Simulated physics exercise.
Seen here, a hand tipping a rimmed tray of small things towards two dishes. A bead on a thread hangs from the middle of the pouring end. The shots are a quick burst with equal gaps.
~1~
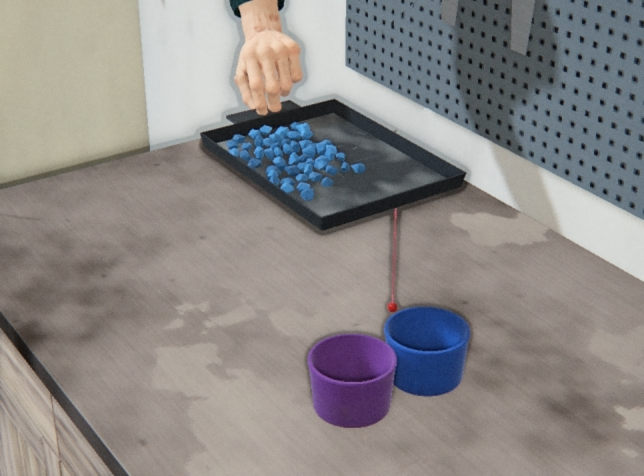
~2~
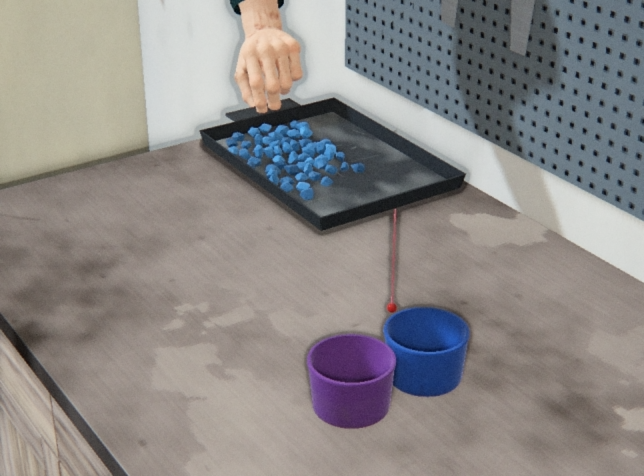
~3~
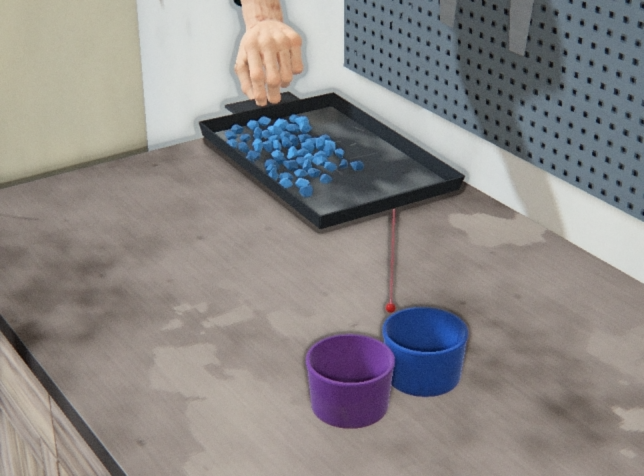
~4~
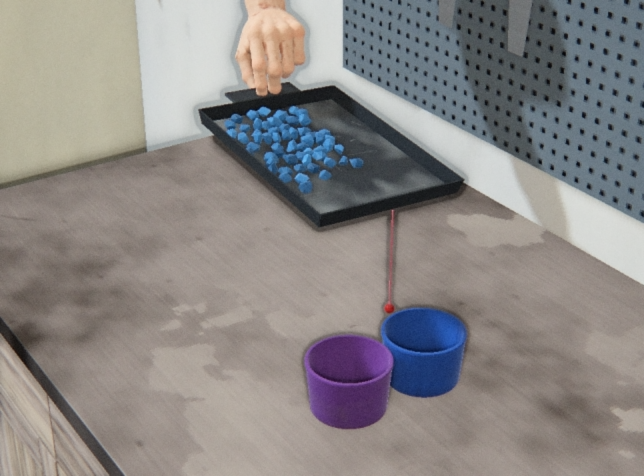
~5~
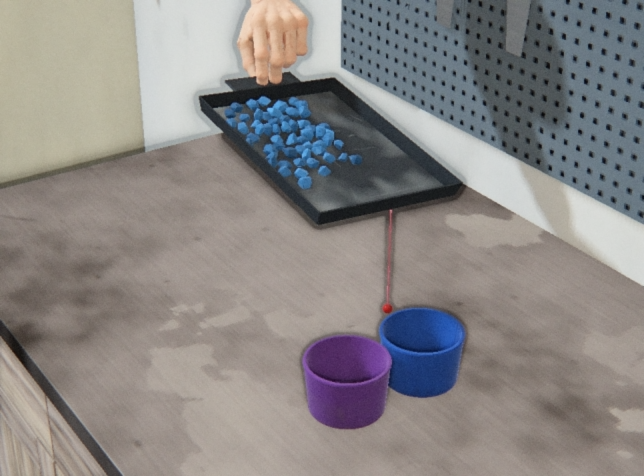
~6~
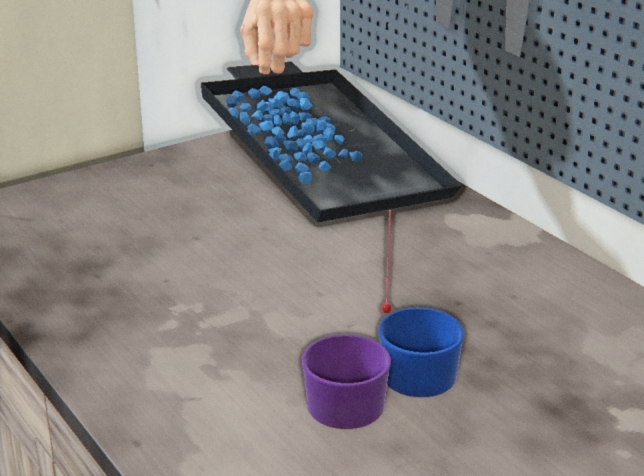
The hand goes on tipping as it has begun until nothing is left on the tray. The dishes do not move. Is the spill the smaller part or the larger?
They take less than half between them.
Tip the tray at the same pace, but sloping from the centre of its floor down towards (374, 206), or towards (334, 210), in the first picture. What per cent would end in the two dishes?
First some 90, then 70 per cent.
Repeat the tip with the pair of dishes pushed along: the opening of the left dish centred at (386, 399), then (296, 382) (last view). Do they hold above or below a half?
The first try: Below a half. The second: Not half.
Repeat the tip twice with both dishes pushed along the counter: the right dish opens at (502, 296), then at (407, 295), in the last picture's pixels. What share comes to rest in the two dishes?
In turn 60 and 20 in a hundred.
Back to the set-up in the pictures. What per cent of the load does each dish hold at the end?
The left dish has 0 per cent, the right dish has 20.
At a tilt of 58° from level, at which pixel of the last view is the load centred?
Near (425, 187).
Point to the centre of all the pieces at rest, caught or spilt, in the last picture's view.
Near (463, 345).
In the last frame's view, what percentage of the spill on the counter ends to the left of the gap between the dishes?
It comes to 0 per cent or so.
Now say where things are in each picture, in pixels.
In the first picture, corners of the pouring end (322, 215) and (461, 172), level; middle of the load (294, 159), aquarium stones; left dish (377, 398); right dish (452, 367); bead on its thread (393, 307).
In the second picture, corners of the pouring end (322, 215) and (461, 173), level; middle of the load (293, 158).
In the third picture, corners of the pouring end (321, 214) and (460, 175), tipped barely, lowest at the right corner; middle of the load (292, 153).
In the fourth picture, corners of the pouring end (321, 212) and (460, 178), tipped a little, lowest at the right corner; middle of the load (292, 147).
In the fifth picture, corners of the pouring end (321, 210) and (458, 181), tipped a little, lowest at the right corner; middle of the load (292, 140).
In the sixth picture, corners of the pouring end (321, 208) and (457, 184), tipped a little, lowest at the right corner; middle of the load (293, 133), just a few on the move; left dish (371, 399); right dish (446, 368).
Just after the last frame, tray tipped steeply; almost all on the tray; about a tenth in the air.
A moment on, tray tipped right over; roughly a third on the tray; about a tenth in the right dish; roughly half outside both; just a few in the air.
Further on, tray tipped past a quarter turn; roughly a quarter in the right dish; the larger part outside both.
When it is over, tray tipped past a quarter turn; not one in the left dish; roughly a quarter in the right dish; the larger part outside both.
